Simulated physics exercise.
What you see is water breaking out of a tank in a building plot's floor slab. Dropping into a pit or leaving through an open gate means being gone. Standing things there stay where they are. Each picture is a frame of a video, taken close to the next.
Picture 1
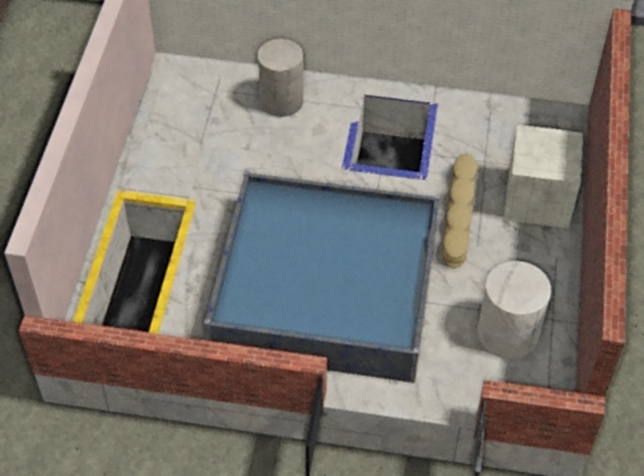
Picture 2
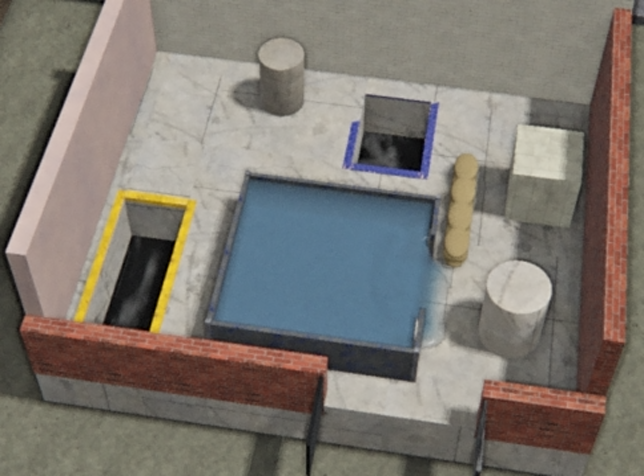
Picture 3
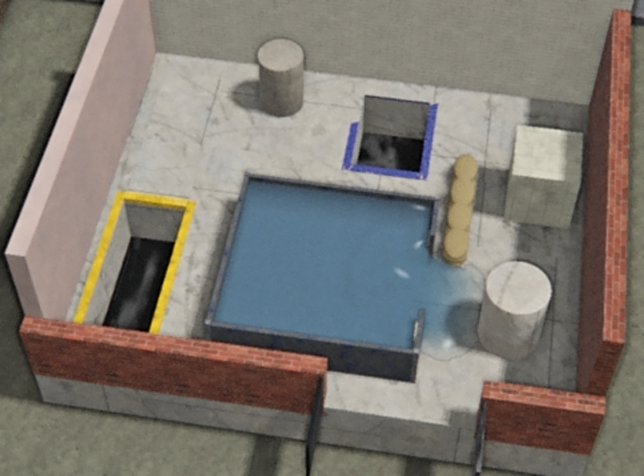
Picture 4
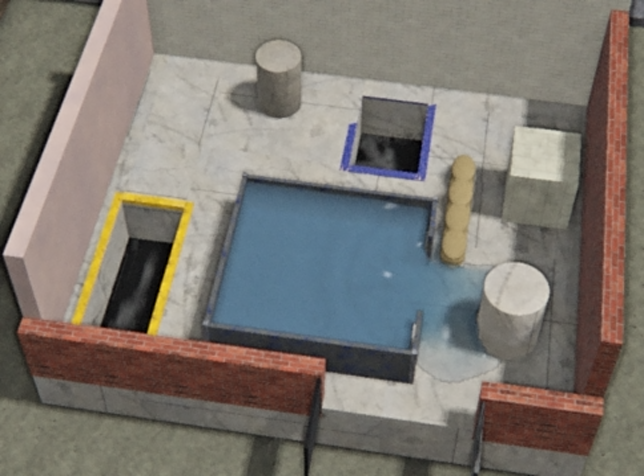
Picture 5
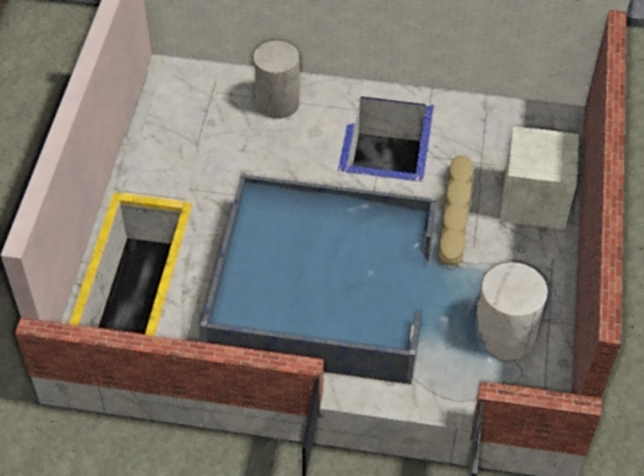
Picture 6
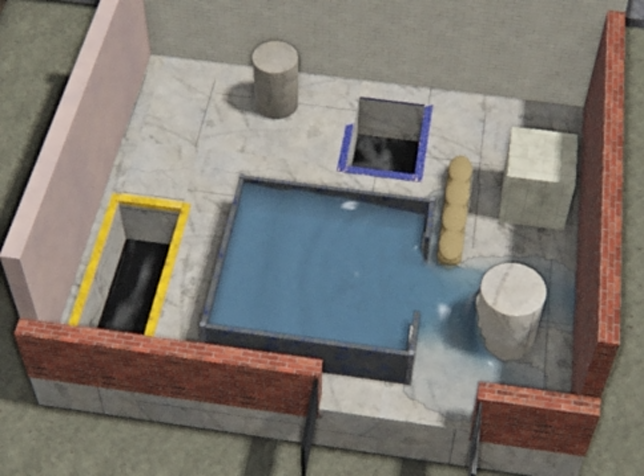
Blue water in a square tank breaking out through a gap on its right side, spreading across the pale floor around a cylinder.
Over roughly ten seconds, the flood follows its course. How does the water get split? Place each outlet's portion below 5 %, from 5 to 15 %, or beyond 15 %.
My prediction: Gate: Upwards of fifteen per cent; yellow pit: Short of a twentieth; blue pit: A twentieth to fifteen per cent.
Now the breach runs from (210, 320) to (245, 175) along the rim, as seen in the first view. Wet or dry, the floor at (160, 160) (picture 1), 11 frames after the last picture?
Submerged.
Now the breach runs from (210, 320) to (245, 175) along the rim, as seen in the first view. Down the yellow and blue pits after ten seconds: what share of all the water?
I'd say the yellow pit gets around 65 percent and the blue pit around 4 percent.
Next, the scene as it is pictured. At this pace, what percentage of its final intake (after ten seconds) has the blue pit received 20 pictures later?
Roughly 5 per cent.
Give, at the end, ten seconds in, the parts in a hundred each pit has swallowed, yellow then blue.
Approximate shares: 0 per cent and 10 per cent.
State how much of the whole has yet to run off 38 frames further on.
Close to 78 %.
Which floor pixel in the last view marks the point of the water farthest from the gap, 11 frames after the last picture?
Estimated pixel: (573, 109).
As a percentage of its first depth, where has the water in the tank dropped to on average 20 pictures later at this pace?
Estimate: Some 52 %.
A moment on, water covers 20 % of the floor; the gate 1 %, the yellow pit 0 %, the blue pit 0 %.
Next, water covers 25 % of the floor; the gate 3 %, the yellow pit 0 %, the blue pit 0 %.
Then, water covers 35 % of the floor; the gate 8 %, the yellow pit 0 %, the blue pit 0 %.
Later, water covers 50 % of the floor; the gate 19 %, the yellow pit 0 %, the blue pit 3 %.
In the end, water covers 55 % of the floor; the gate 32 %, the yellow pit 0 %, the blue pit 10 %.
